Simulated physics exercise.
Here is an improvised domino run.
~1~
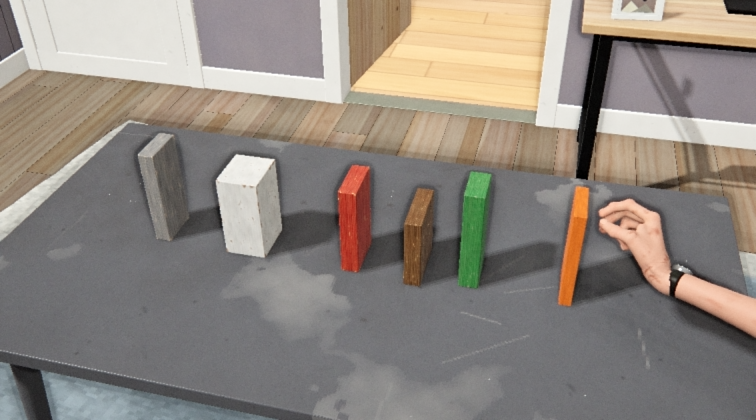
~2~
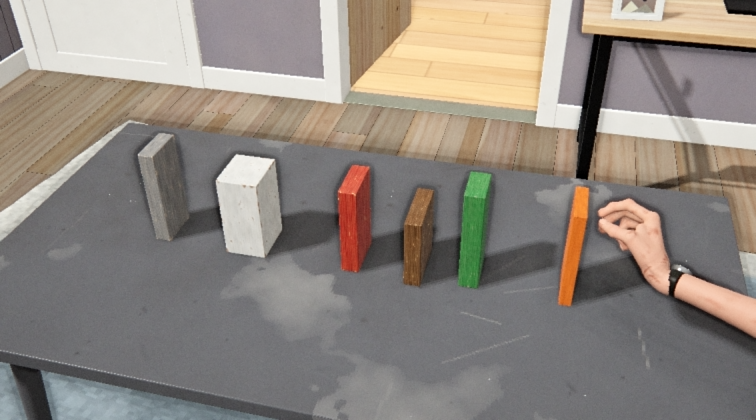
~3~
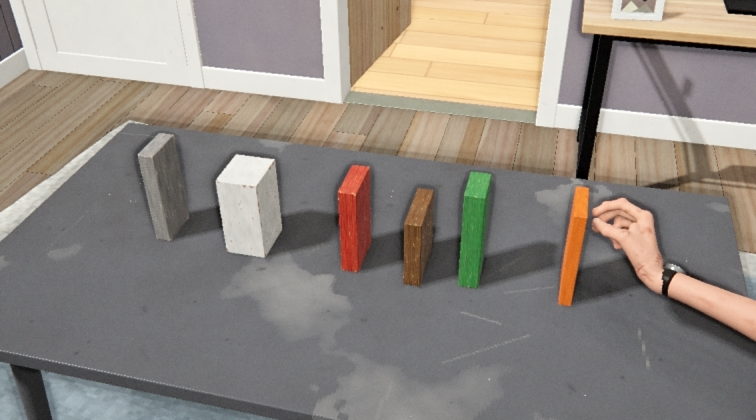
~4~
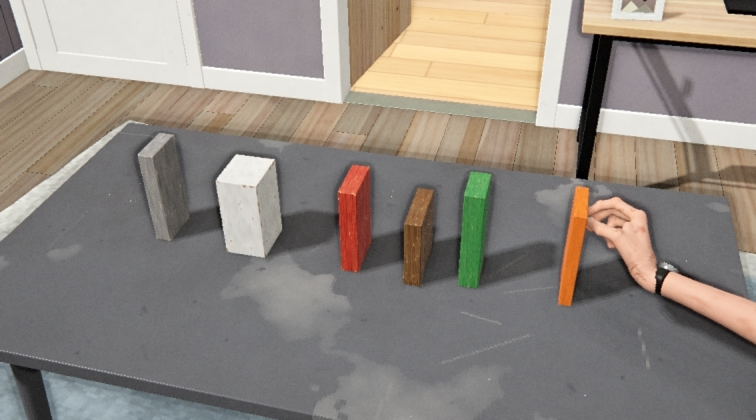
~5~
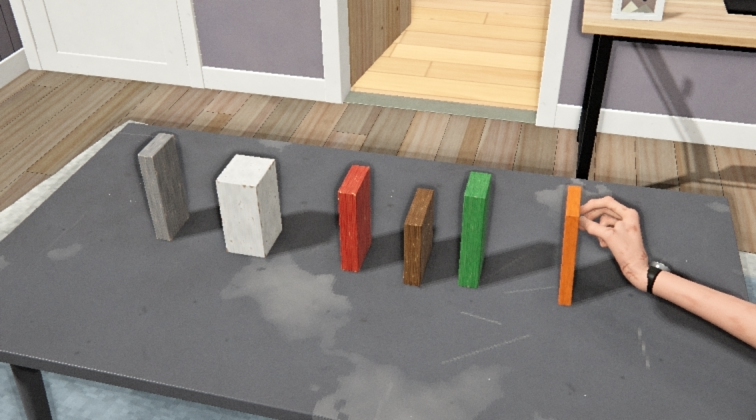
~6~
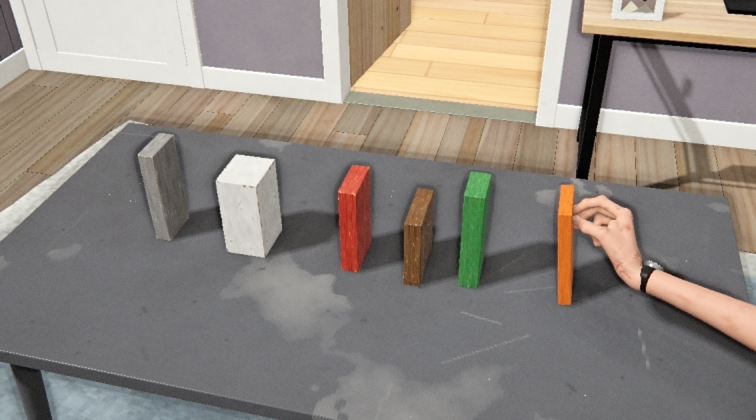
A hand with a dark wristwatch reaches in from the right over a dark, scuffed tabletop, seen from a fixed, raised view in a room with a wooden floor. Upright blocks stand spaced in a row: grey, white, red, brown and green from the left, then orange beside the hand. The fingers move left, touch the orange block's upper part and push it into a slight leftward tilt, while the others stay still.
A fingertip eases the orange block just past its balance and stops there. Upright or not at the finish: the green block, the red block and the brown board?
The green block tips over and the red block tips over and the brown board tips over.
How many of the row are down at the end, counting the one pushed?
In all, 4.
Then, 0.40 s on from there, orange block 59° over; green block turned 11° from how it was put near (463, 229).
Then, 0.70 s on from there, orange block 79° over; green block turned 53° from how it was put near (420, 235); brown board turned 46° from how it was put near (390, 237); red block turned 10° from how it was put near (347, 217).
Then, 0.90 s on from there, orange block 84° over; green block turned 72° from how it was put near (408, 243); red block turned 63° from how it was put near (310, 227); brown board turned 72° from how it was put near (379, 245).
In the end, toppled on the table, red block, brown board and green block; white block unmoved. At the end, from the last picture's camera, green block near (409, 243), red block near (313, 230).
